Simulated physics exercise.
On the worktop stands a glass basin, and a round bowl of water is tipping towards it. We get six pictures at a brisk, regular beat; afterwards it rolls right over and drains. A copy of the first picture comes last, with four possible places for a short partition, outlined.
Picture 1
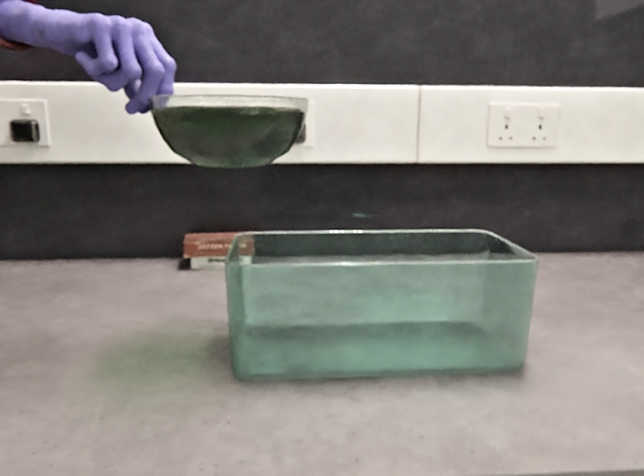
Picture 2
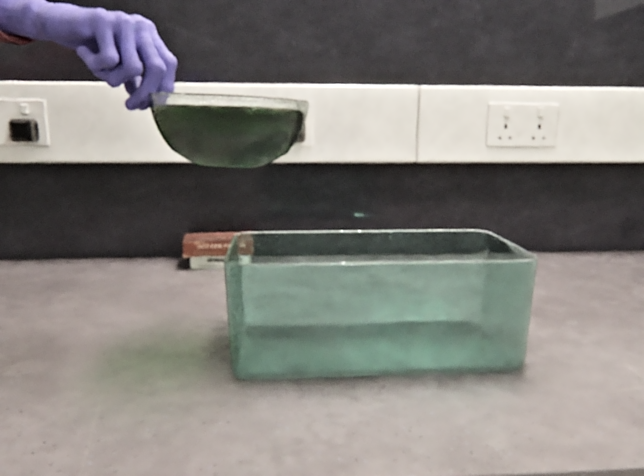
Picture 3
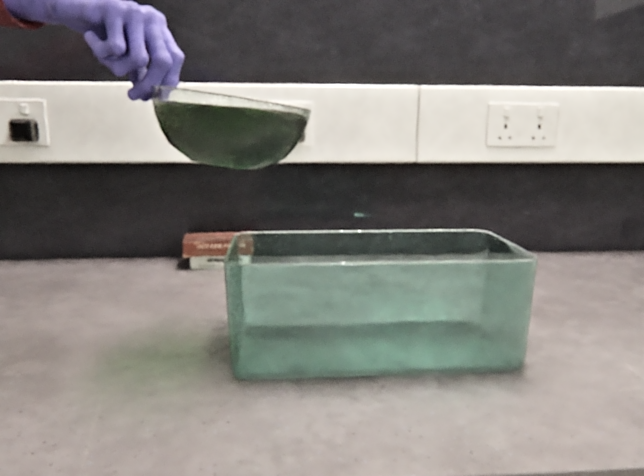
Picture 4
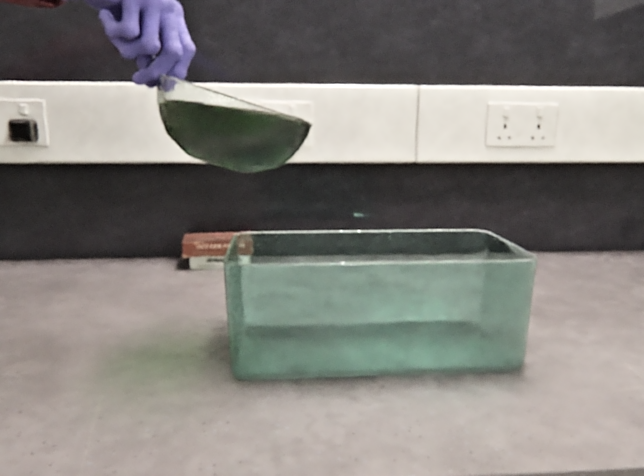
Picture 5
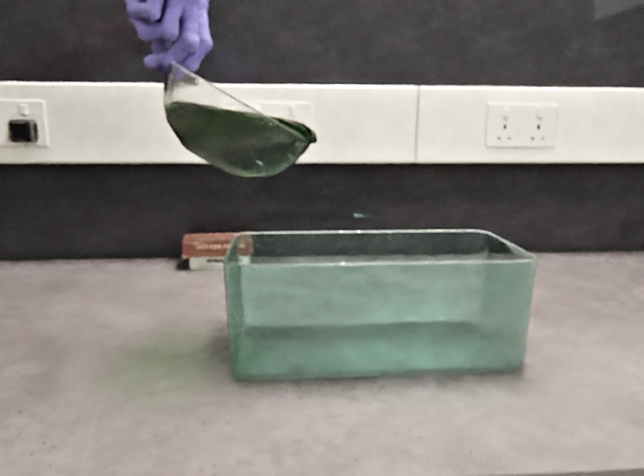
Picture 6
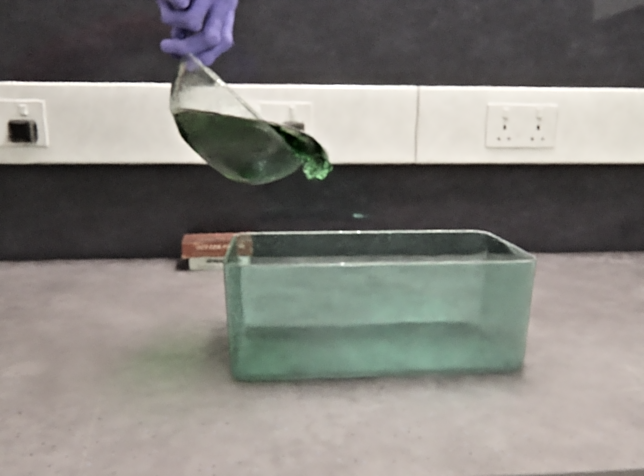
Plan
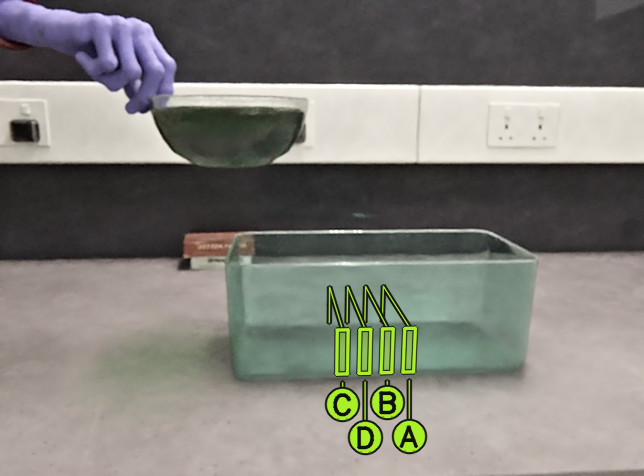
Above a glass basin on a worktop, a gloved hand tips a bowl until green water spills over its lip.
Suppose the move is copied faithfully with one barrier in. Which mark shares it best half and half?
D.
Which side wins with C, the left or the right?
The right side.
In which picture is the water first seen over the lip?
In picture 5.
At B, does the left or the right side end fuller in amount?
The left one.
On the marked copy, A at (409, 380); B at (387, 380); C at (342, 382); D at (365, 381).
For slot A, about 86 % ends left of the wall and 9 % right of it; 5 % is lost outside.
For slot B, about 73 % ends left of the wall and 21 % right of it; 6 % is lost outside.
For slot C, about 30 % ends left of the wall and 69 % right of it.
For slot D, about 52 % ends left of the wall and 46 % right of it.
